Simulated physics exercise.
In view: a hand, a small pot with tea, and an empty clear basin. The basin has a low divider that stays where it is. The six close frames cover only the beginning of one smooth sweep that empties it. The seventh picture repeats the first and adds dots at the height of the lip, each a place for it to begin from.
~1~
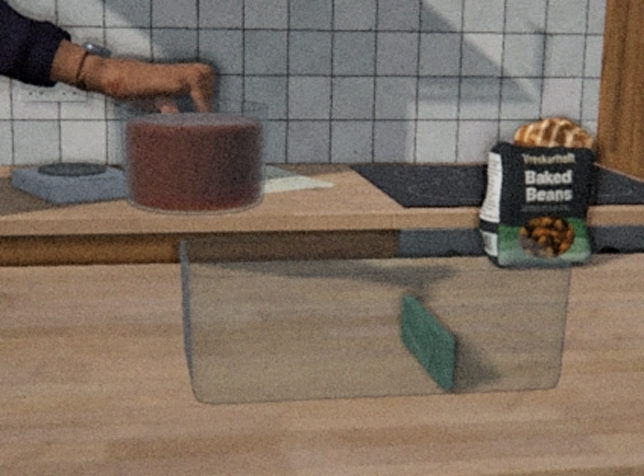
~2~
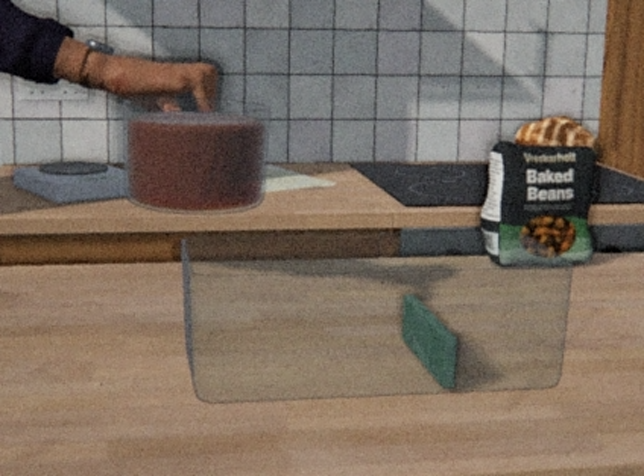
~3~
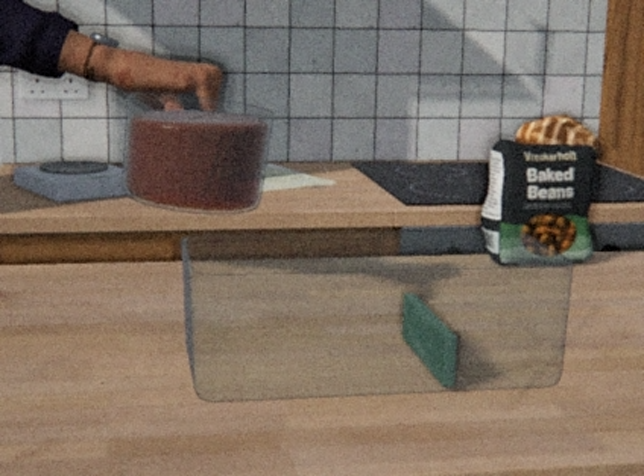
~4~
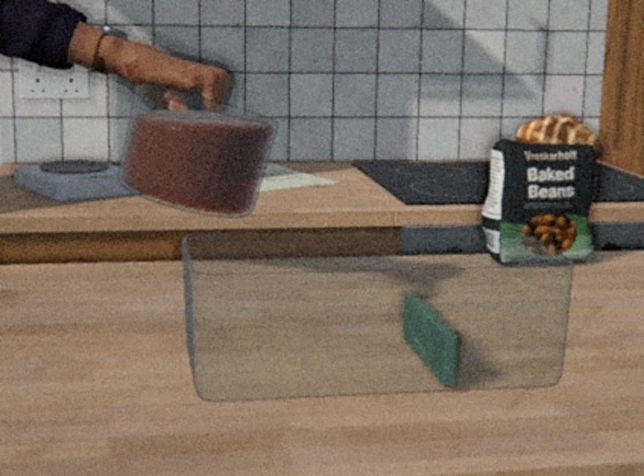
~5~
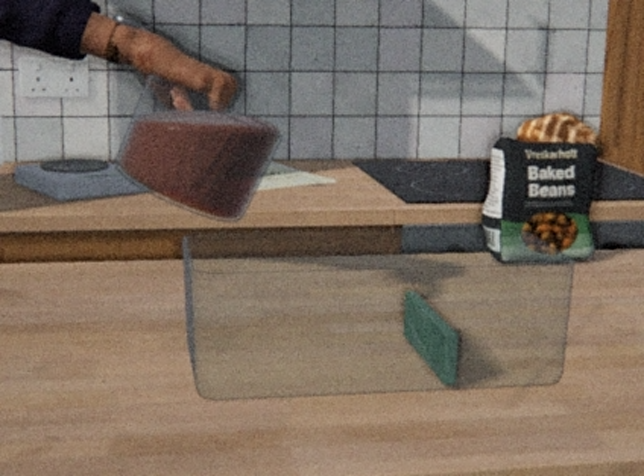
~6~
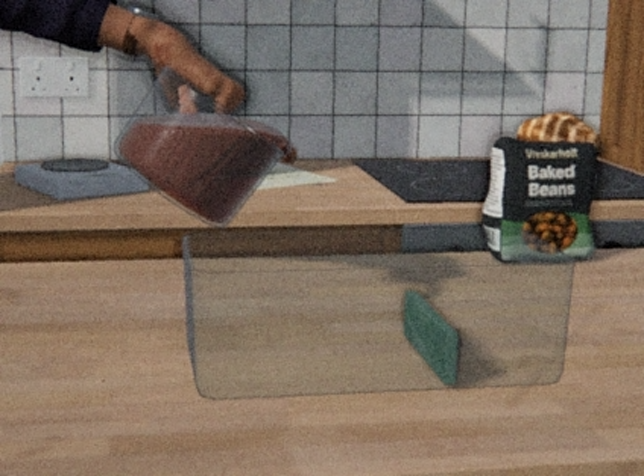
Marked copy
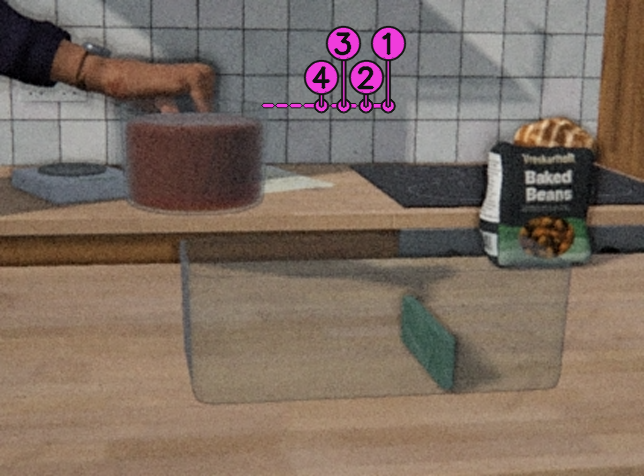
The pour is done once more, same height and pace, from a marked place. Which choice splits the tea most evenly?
Use dot 1.
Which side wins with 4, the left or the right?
The left one.
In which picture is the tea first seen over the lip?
Picture 5.
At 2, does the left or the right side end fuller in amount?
More ends on the left.
In magenta, 1 at (388, 105); 2 at (366, 105); 3 at (343, 105); 4 at (321, 105).
Choosing 1, about 50 % ends left of the wall and 48 % right of it.
Choosing 2, about 69 % ends left of the wall and 29 % right of it.
Choosing 3, about 85 % ends left of the wall and 12 % right of it; 3 % is lost outside.
Choosing 4, about 90 % ends left of the wall and 9 % right of it.
